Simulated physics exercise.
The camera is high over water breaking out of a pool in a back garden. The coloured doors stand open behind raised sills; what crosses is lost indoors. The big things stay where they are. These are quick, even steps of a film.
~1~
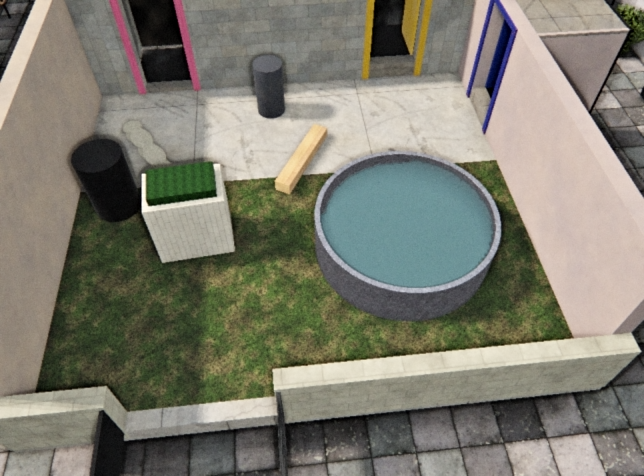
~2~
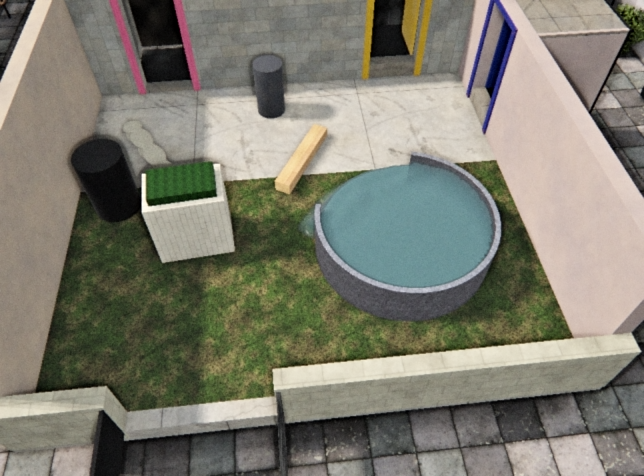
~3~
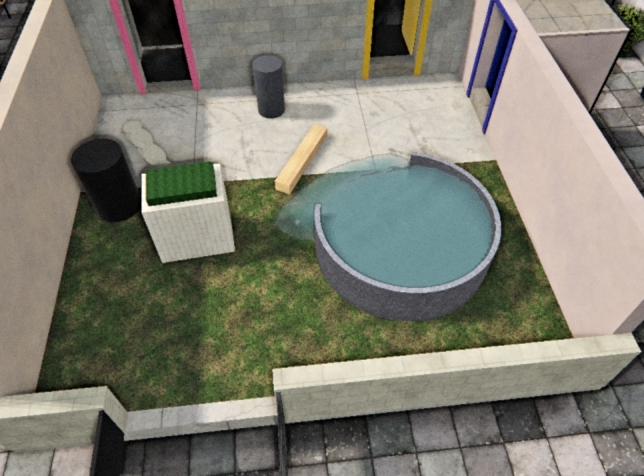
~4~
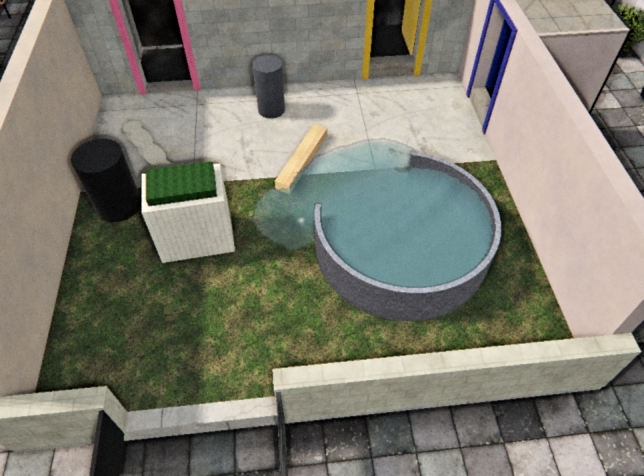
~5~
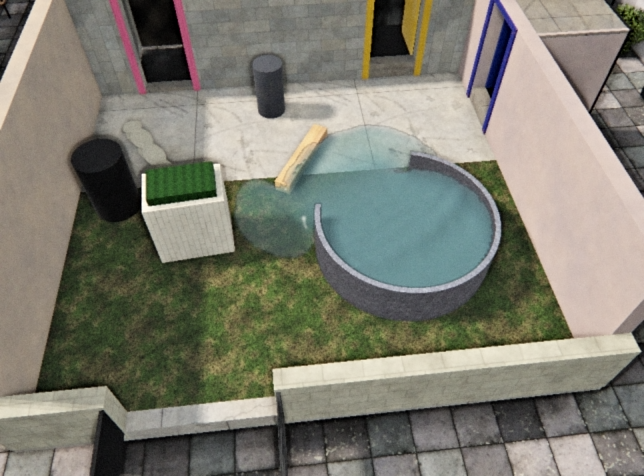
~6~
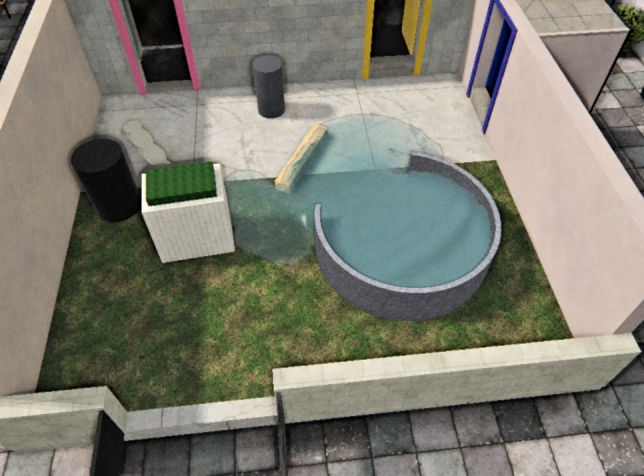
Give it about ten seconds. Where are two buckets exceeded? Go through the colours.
In the end: The pink door takes more than that; the blue door stays under that; the yellow door stays under that.
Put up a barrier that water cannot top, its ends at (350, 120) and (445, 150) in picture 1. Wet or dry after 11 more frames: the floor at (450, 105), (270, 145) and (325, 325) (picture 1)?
In turn: No water, awash, no water.
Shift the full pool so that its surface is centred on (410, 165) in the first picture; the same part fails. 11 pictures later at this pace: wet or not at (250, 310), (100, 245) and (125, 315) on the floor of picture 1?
In turn: Not flooded, clear, dry.
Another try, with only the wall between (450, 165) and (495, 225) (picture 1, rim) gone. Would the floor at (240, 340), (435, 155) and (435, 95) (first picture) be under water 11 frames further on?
In that order: No water, flooded, wet.
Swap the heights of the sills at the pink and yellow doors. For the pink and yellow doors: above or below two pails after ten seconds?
In short: The pink one holds; the yellow one lets more in.
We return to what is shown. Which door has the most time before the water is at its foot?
Last comes the pink door.
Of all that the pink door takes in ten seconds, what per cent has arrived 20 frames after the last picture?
I make it 15 per cent.
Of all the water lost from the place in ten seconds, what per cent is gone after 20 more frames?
About 5 per cent.
A moment on, water covers 30 % of the floor; the pink door not reached, the blue door not reached, the yellow door not reached.
Next, water covers 45 % of the floor; the pink door not reached, the blue door wet at the sill, nothing in, the yellow door wet at the sill, nothing in.
Then, water covers 60 % of the floor; the pink door under two buckets in, the blue door wet at the sill, nothing in, the yellow door wet at the sill, nothing in.
Later, water covers 90 % of the floor; the pink door over two buckets in, the blue door wet at the sill, nothing in, the yellow door wet at the sill, nothing in.
In the end, water covers 95 % of the floor; the pink door over two buckets in, the blue door wet at the sill, nothing in, the yellow door wet at the sill, nothing in.
